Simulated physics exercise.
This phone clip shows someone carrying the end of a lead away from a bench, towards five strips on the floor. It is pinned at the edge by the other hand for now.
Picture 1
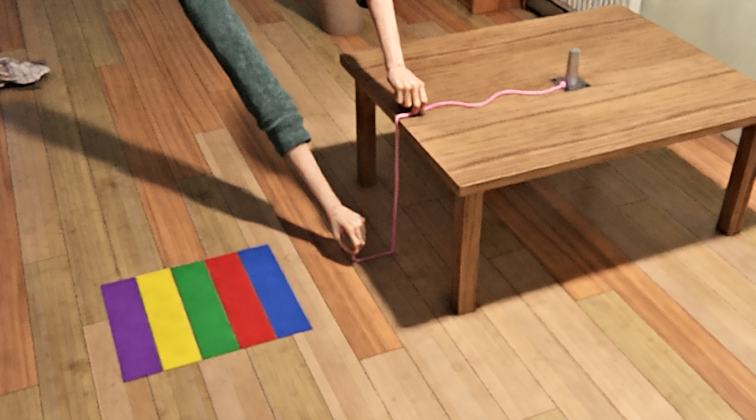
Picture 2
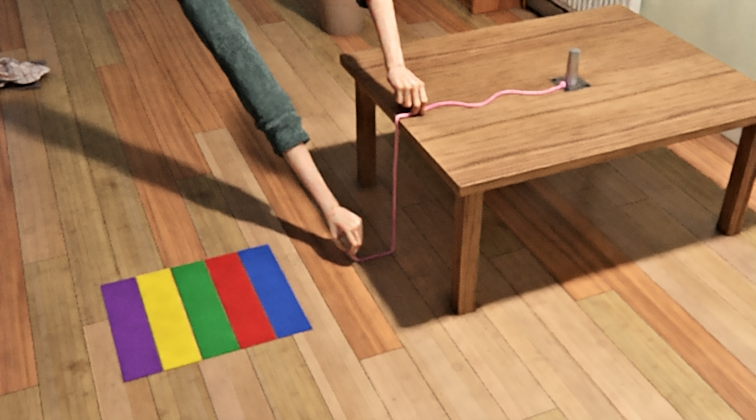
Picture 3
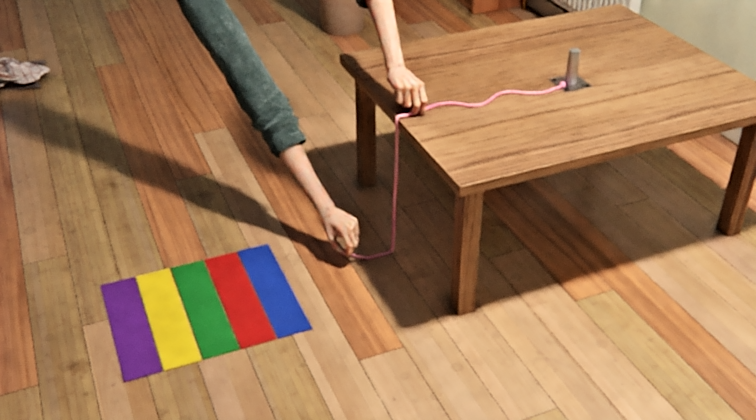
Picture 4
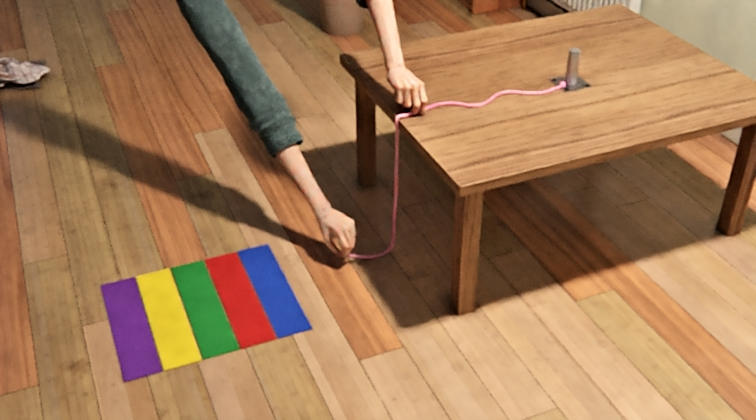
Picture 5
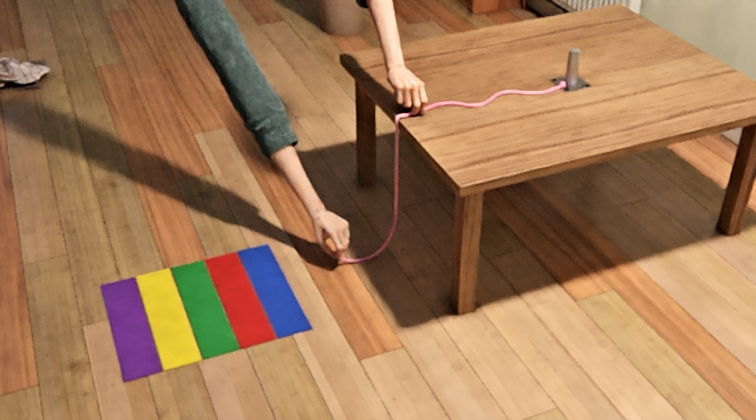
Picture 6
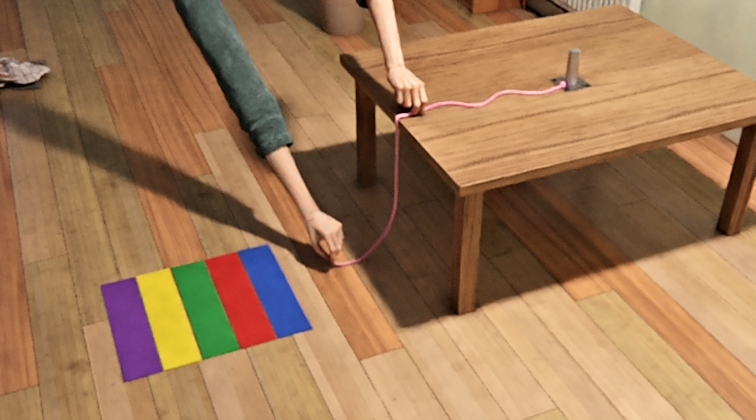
To begin with, one hand pins a pink lead at the edge of a wooden bench while the other holds its end low near the floor, right of five coloured strips. The lower hand then moves slightly left and down, and the hanging lead changes from a sharp bend to a smooth curve.
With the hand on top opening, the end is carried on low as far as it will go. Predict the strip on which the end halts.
The red strip.
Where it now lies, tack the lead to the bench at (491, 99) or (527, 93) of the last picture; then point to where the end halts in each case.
Per try (px): (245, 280), (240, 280).
Early on, end near (299, 265); short of the strips.
Midway, end near (259, 276); over blue.
At the end of the slack, end near (235, 282); over red. It gets as far as the red strip.
